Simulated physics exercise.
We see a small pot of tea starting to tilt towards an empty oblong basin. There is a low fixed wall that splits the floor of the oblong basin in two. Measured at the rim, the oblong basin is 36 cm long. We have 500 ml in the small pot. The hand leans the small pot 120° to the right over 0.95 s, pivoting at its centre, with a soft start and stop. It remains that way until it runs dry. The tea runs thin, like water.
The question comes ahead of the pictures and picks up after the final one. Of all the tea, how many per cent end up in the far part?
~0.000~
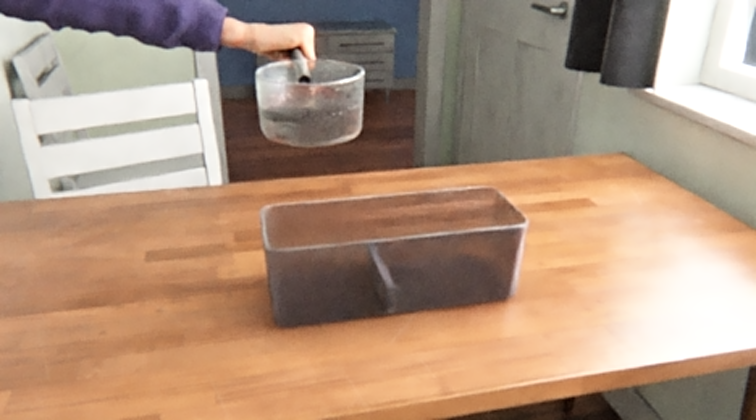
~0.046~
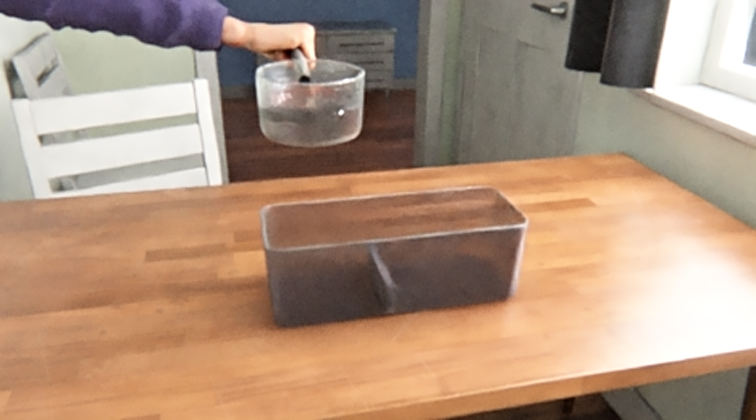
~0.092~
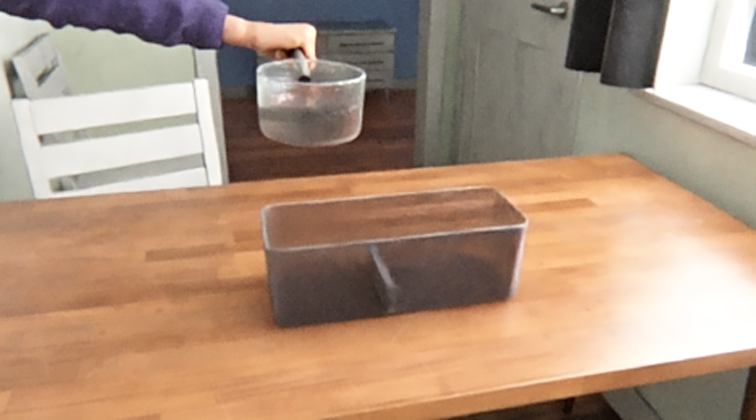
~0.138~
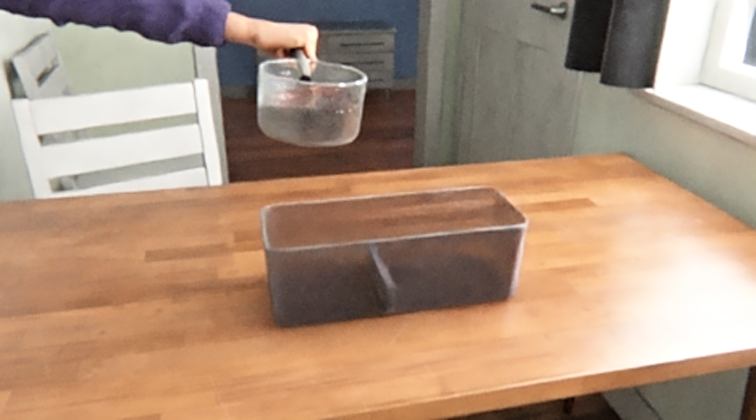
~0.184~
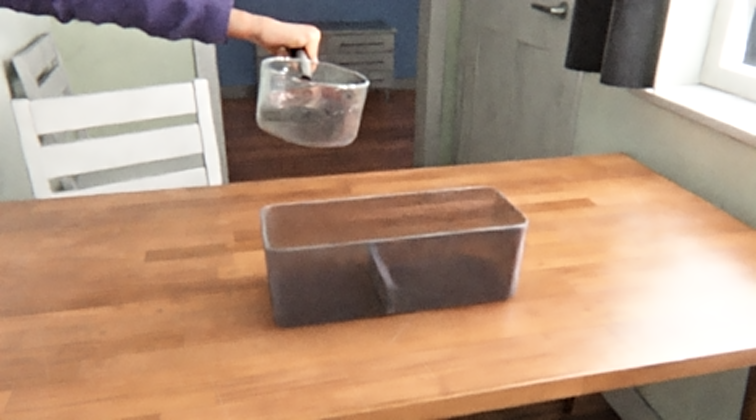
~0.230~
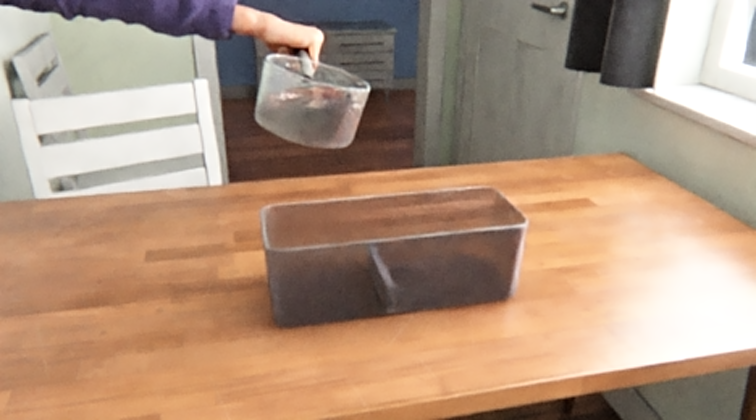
Roughly 71 per cent.
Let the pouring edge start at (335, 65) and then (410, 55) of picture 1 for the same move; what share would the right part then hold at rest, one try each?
Near 40 in a hundred on the first go and near 90 in a hundred on the second.
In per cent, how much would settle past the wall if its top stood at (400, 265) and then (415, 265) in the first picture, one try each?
Around 50 and 20 percent, in that order.
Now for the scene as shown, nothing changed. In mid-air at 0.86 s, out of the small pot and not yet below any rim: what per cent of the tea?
About 14 % of the total.
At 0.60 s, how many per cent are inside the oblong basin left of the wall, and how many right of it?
Some 0 per cent left and 4 right.
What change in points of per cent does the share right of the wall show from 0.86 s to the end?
Net change: A rise of about 4 %.
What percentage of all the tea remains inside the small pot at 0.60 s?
About 56 percent.
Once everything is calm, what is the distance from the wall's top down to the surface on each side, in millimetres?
Looks like roughly 36 mm on the left and roughly 28 mm on the right.
After 0.60 s the tilt is 83° and 56 per cent is still to pour, 0 is left of the wall and 4 right of it.
After 0.86 s the tilt is 118° and 6 per cent is still to pour, 13 is left of the wall and 67 right of it.
After 1.14 s the tilt is 120° and 0 per cent is still to pour, 28 is left of the wall and 71 right of it.
After 1.45 s the tilt is 120° and 0 per cent is still to pour, 28 is left of the wall and 71 right of it.
In the end 28 per cent lies left of the wall, 71 right of it and 1 outside.
